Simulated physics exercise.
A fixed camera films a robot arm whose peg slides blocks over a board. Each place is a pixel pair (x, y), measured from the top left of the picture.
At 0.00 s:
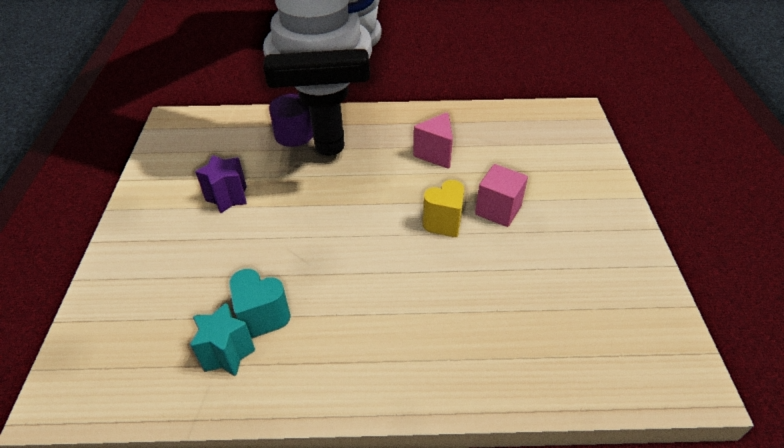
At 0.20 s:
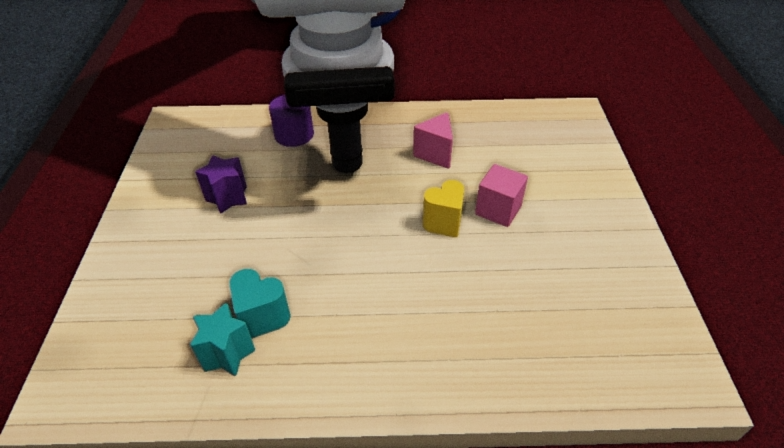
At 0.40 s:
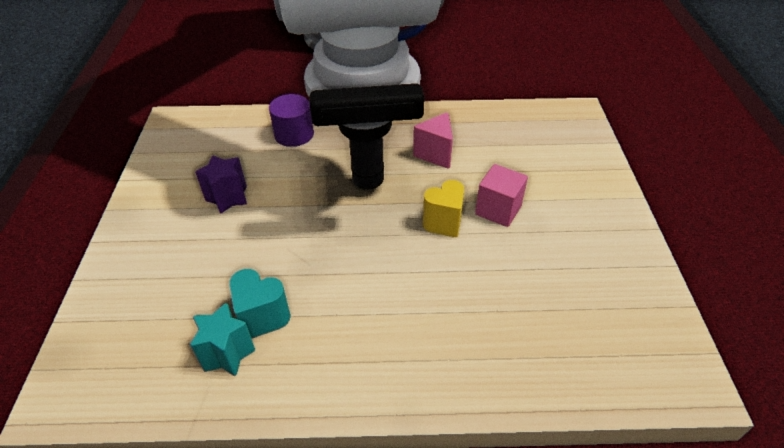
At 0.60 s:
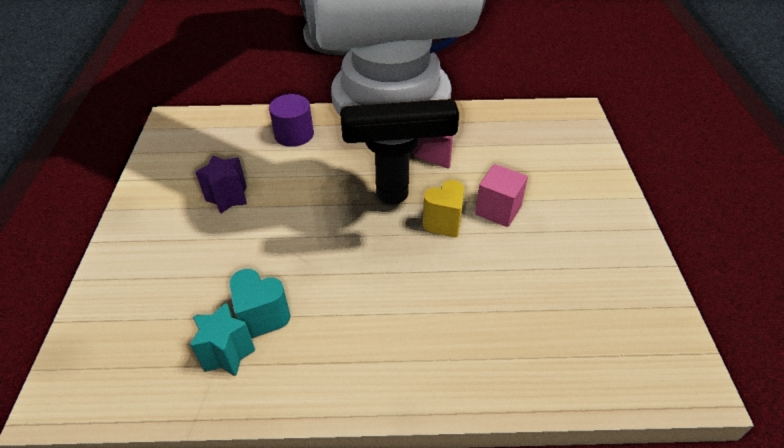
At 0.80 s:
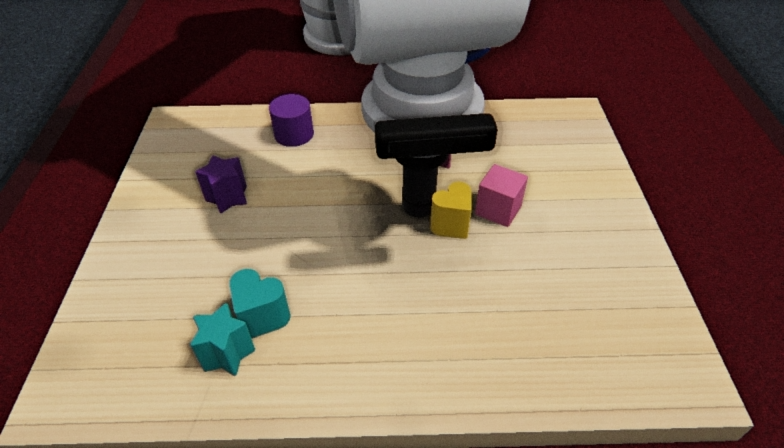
Robot arm with a black peg moving right and nearer across a wooden board, nudging a yellow heart block slightly right.
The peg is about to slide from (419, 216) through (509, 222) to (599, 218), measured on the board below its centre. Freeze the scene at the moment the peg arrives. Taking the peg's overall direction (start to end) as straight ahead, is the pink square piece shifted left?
That would be a yes.
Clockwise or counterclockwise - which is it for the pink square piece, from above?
From above, counter-clockwise.
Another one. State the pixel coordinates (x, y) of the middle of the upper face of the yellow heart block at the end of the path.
Close to (517, 215).
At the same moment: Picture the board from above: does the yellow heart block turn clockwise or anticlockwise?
Seen from overhead, it turns clockwise.
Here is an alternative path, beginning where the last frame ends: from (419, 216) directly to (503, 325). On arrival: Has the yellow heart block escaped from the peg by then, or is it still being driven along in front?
It lies beside or behind the peg.
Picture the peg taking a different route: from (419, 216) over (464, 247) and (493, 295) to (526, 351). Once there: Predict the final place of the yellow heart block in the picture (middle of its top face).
So, by the moment the path ends, you'll find the top centre of the yellow heart block at (497, 207).
On the path given first. One third of the way, peg at (481, 212); yellow heart block at (503, 211); pink square piece at (520, 177).
Two thirds of the way, peg at (543, 213); yellow heart block at (517, 215), turned 45° clockwise; pink square piece at (554, 167), turned 80° anticlockwise.
At the end, peg at (603, 209); yellow heart block at (517, 215), turned 45° clockwise; pink square piece at (562, 165), turned 115° anticlockwise.
